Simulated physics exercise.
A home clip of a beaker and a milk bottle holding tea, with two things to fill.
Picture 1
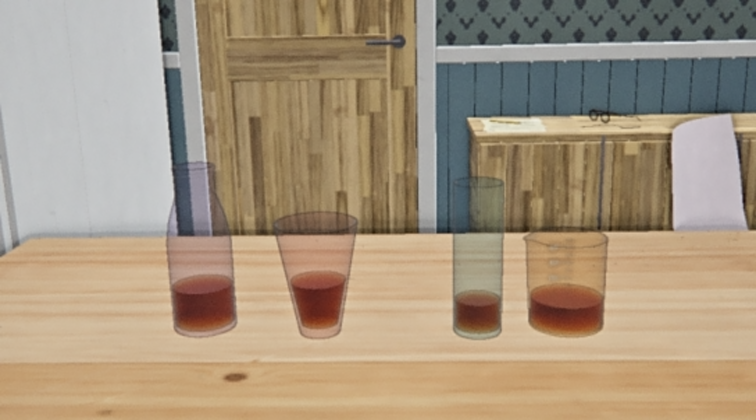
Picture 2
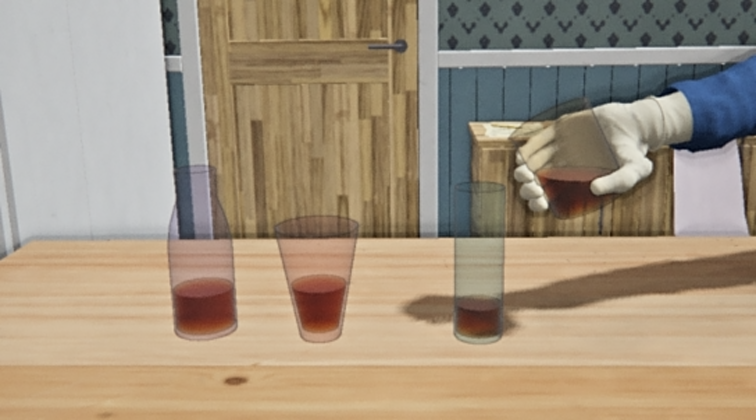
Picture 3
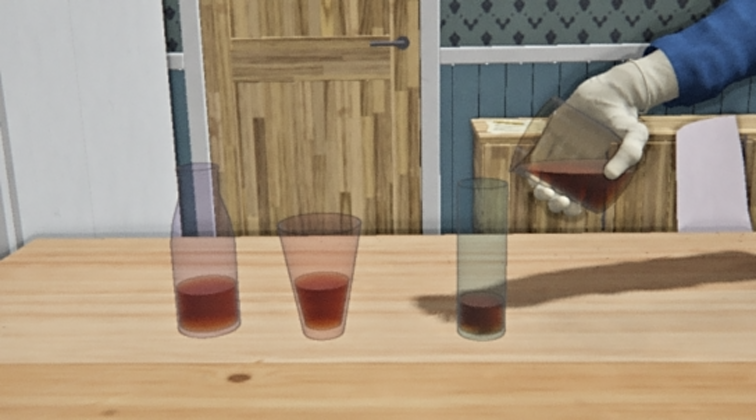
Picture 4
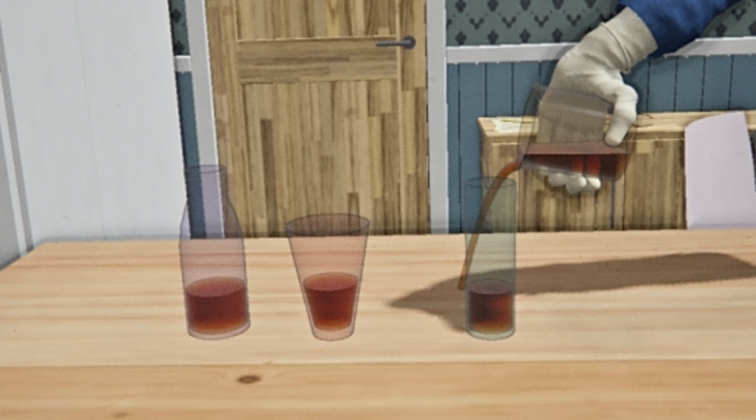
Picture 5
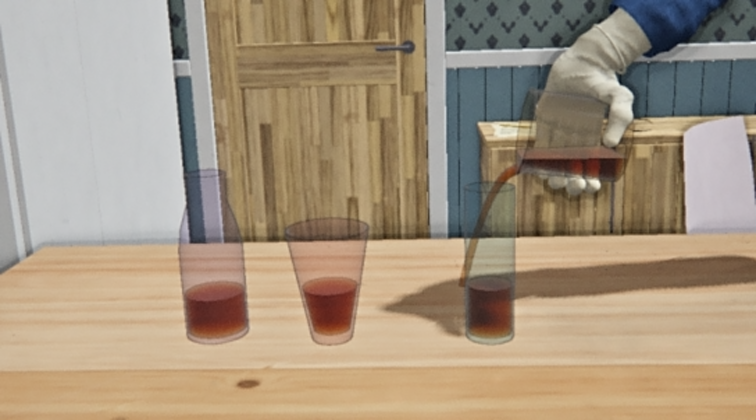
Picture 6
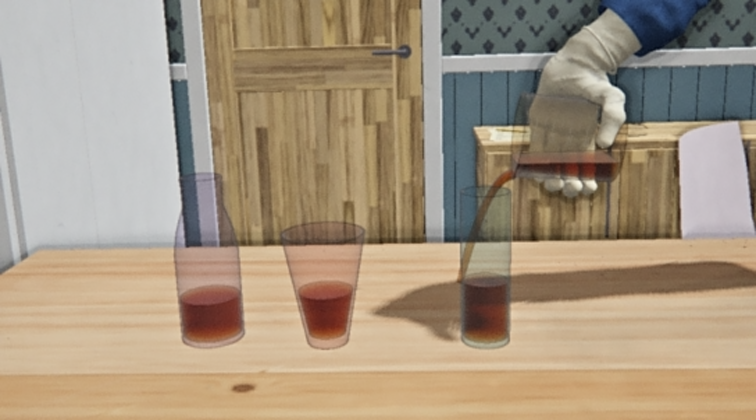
A gloved hand picked up the beaker of tea from the right of a wooden table, tilted it, and poured a thin stream into the tall glass while the milk bottle and flared glass stayed put.
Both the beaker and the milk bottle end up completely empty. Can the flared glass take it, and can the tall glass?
My prediction: The flared glass ends up with all of it; the tall glass ends up with all of it.
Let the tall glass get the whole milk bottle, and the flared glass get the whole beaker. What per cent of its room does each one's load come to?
70 % and 60 %, in that order.
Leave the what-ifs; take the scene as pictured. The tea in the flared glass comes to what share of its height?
75 out of a hundred, or close to it.
Soon after, the tall glass is about half full.
Later, the tall glass is about two thirds full.
In the end, the flared glass is about three quarters full; the tall glass is about two thirds full.
